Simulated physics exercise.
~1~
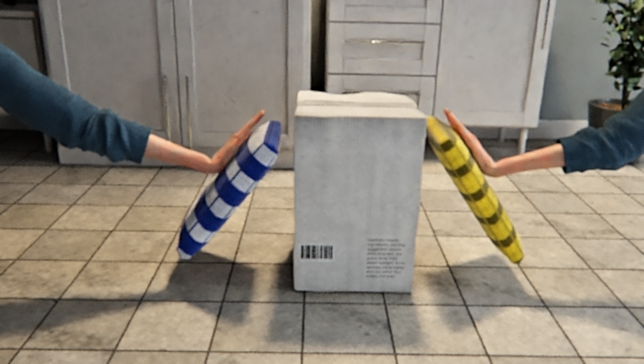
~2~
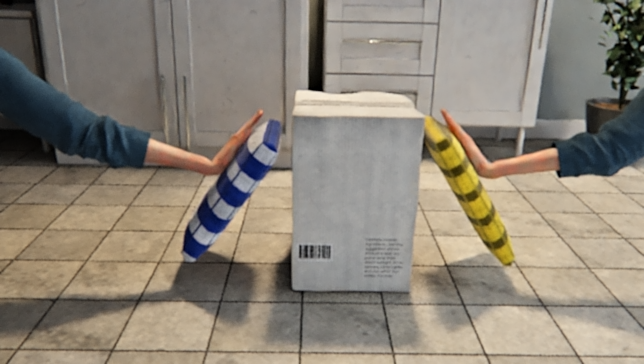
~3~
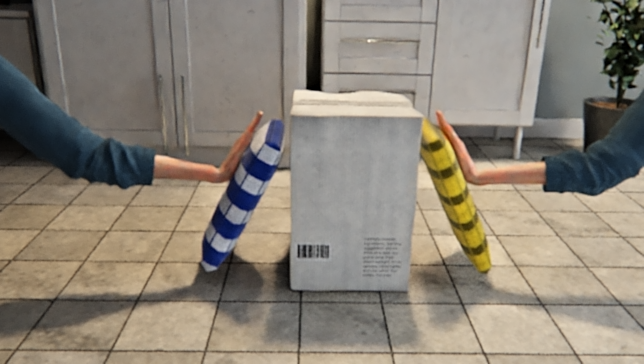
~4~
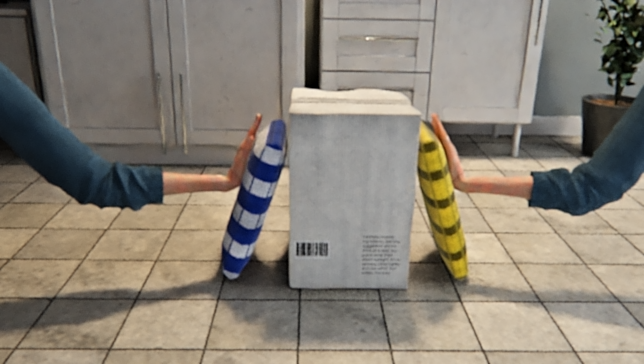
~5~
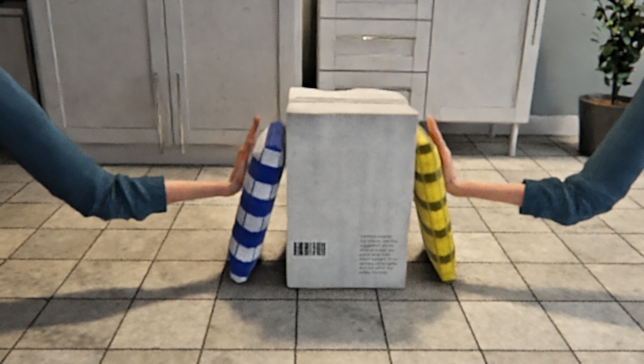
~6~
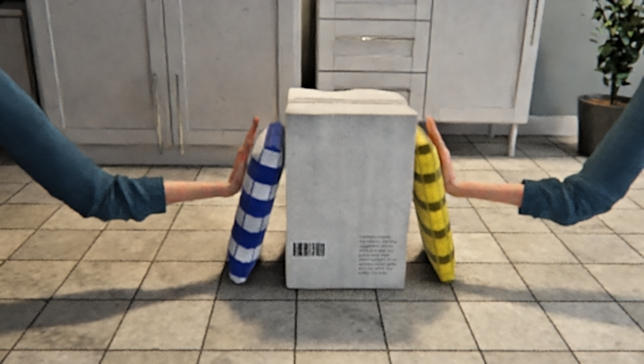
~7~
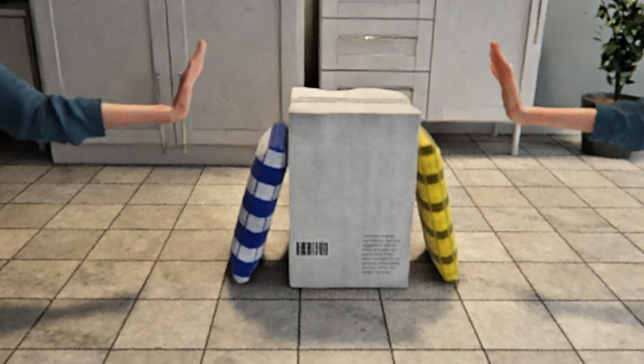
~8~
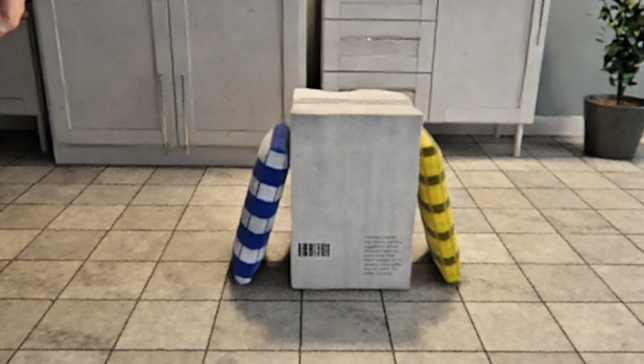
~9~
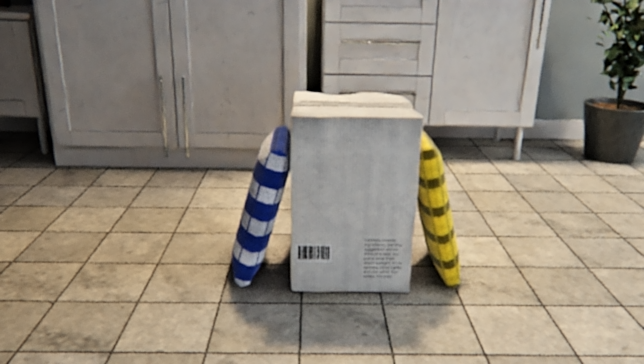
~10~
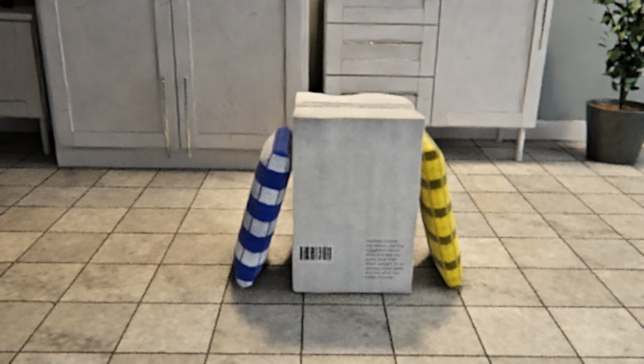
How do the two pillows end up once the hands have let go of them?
Both stay up, with the blue pillow still leaning on the left side of the white box and the yellow pillow still leaning on the right.
